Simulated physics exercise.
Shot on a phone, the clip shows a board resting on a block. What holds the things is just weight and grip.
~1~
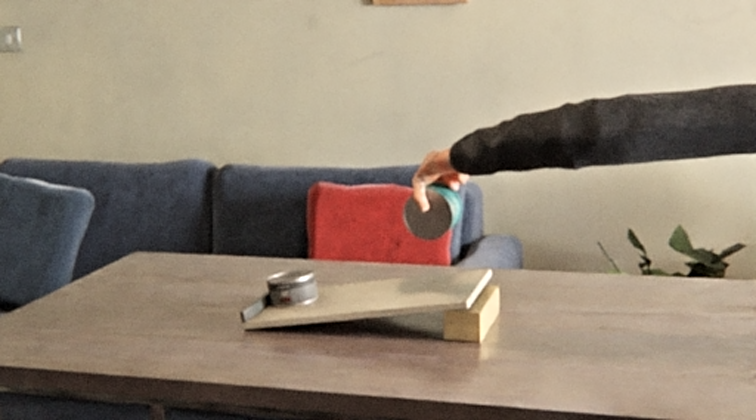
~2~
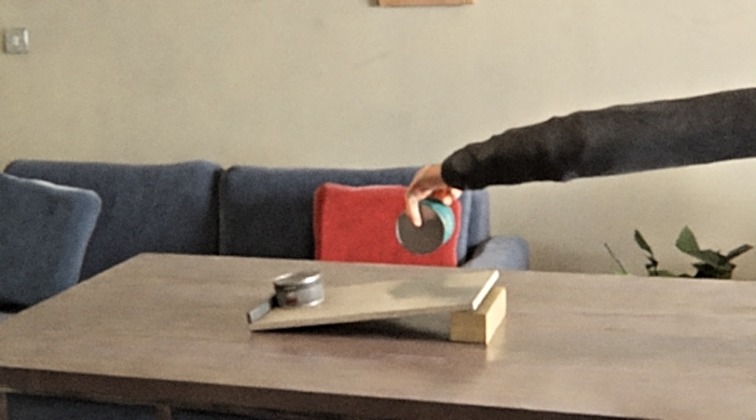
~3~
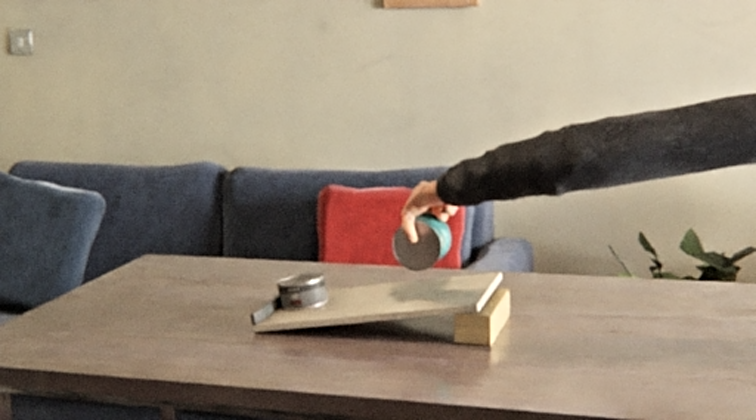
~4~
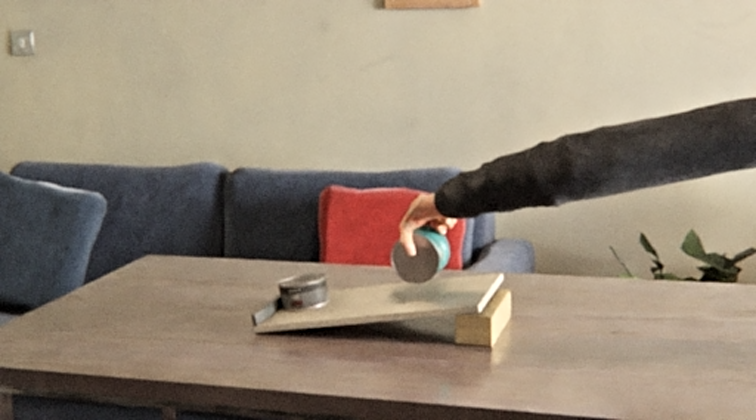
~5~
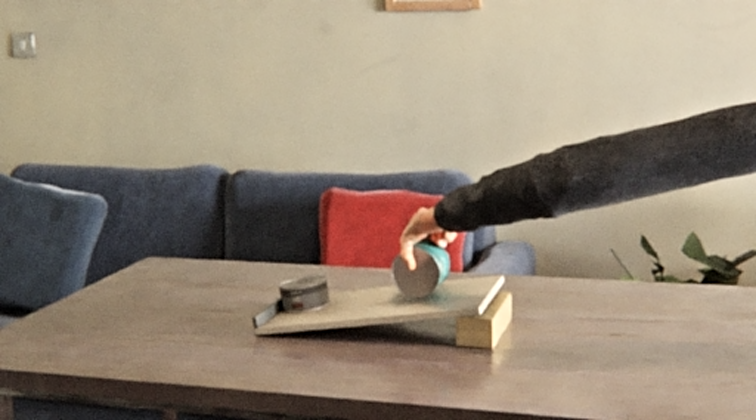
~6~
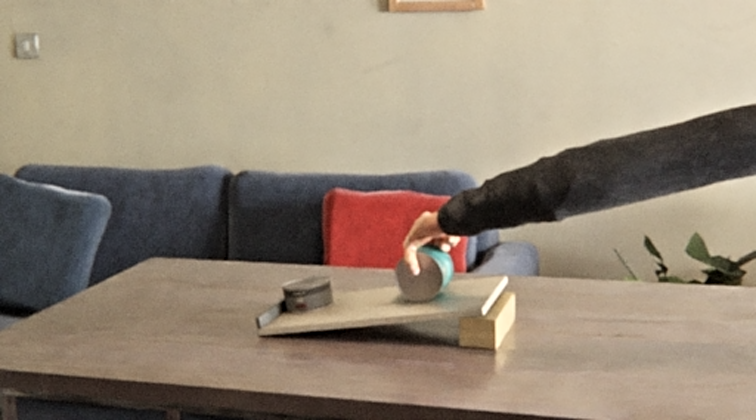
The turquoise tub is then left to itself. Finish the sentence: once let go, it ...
Makes its way down.
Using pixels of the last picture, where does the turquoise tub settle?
At about (348, 281).
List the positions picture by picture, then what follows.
The first picture shows still above its spot; turquoise tub (432, 211); grey tub (293, 288).
The second picture shows still above its spot; turquoise tub (425, 226); grey tub (299, 289).
The third picture shows still above its spot; turquoise tub (421, 242); grey tub (303, 291).
The fourth picture shows still above its spot; turquoise tub (420, 255); grey tub (304, 292).
The fifth picture shows still above its spot; turquoise tub (420, 269); grey tub (305, 294).
The sixth picture shows in place under the hand; turquoise tub (423, 273); grey tub (308, 295).
Then, 0.40 s on from there, turquoise tub shifted a little near (398, 275).
Then, 0.50 s on from there, turquoise tub shifted about its own width near (381, 277).
Then, 0.70 s on from there, turquoise tub shifted about its own width near (348, 281).
In the end, moved from the start, turquoise tub; grey tub unmoved. At the end, from the last picture's camera, turquoise tub near (347, 281). The turquoise tub slides or rolls down.
